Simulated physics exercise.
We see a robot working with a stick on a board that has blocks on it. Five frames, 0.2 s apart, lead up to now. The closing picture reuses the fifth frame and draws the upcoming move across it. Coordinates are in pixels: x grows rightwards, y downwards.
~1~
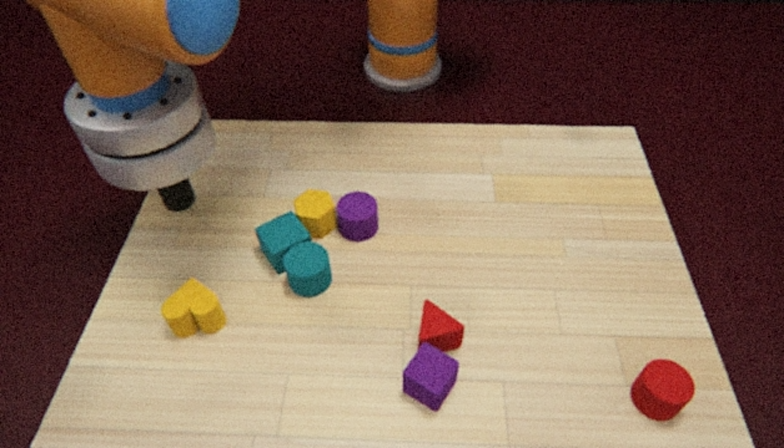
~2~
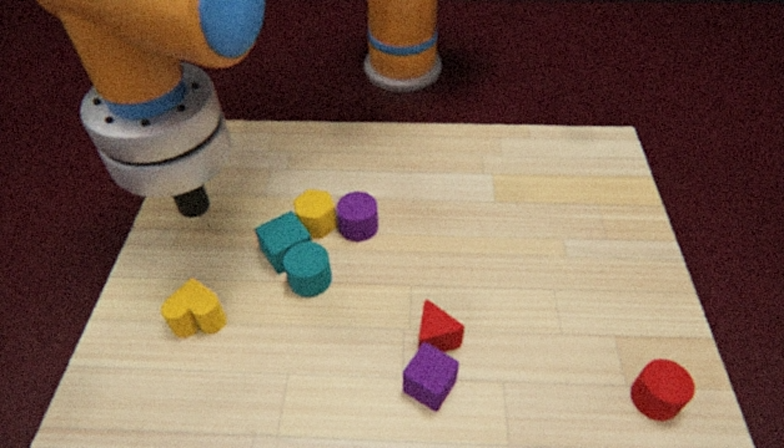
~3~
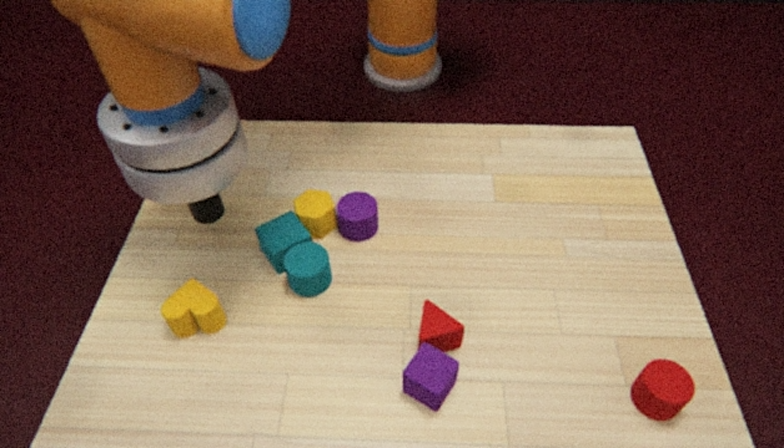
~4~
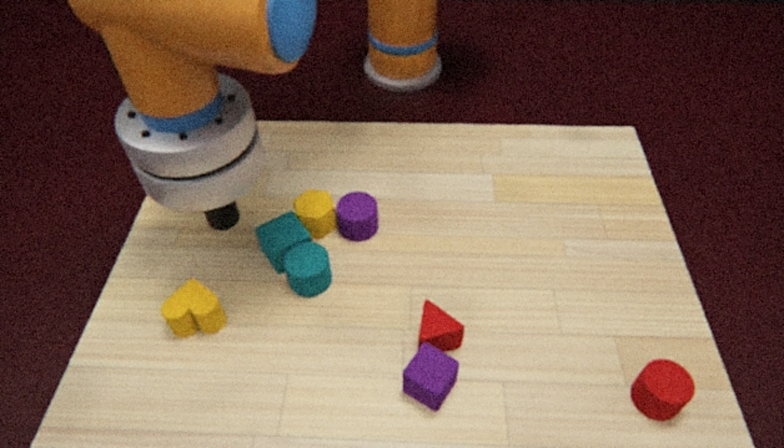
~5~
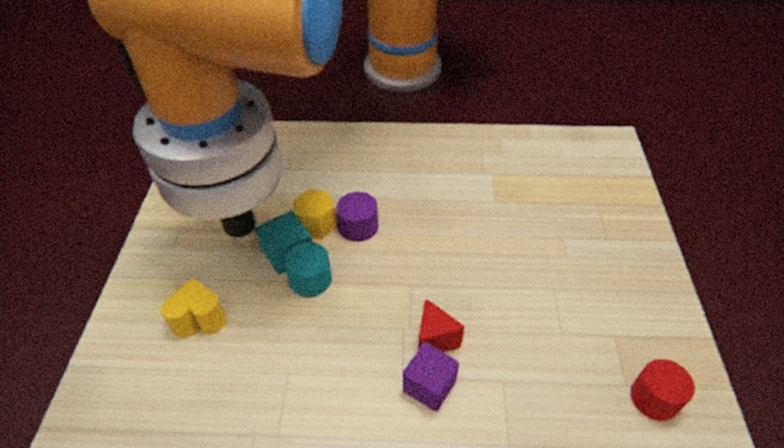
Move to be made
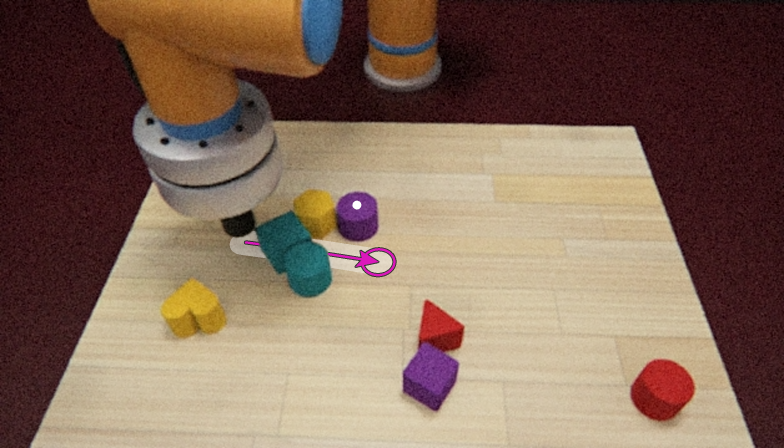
A robot arm moves its stick right toward the turquoise blocks, which stay still.
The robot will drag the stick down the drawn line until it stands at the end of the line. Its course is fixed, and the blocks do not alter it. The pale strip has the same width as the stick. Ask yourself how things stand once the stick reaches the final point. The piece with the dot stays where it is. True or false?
True
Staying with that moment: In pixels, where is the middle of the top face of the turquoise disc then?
At the end it should sit near (366, 312).
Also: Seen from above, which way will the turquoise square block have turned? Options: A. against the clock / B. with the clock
It's B.
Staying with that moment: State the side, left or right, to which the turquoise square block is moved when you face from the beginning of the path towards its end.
Toward the right.
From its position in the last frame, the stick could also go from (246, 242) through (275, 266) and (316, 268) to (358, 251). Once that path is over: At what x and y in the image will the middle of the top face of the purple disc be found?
Answer: (388, 177).
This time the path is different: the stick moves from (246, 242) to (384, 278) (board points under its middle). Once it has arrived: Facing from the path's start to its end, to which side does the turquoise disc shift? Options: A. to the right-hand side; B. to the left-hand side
The one that fits is A, to the right-hand side.
The line goes straight from (246, 242) to (378, 262); the dot is on the purple disc.
On the path given first. One third of the way, stick (285, 233); turquoise square block (316, 242), turned 10° anticlockwise; turquoise disc (336, 274).
Two thirds of the way, stick (331, 239); turquoise square block (356, 257); turquoise disc (360, 297).
At the end, stick (378, 247); turquoise square block (378, 273), turned 40° clockwise; turquoise disc (366, 312); purple disc unmoved.
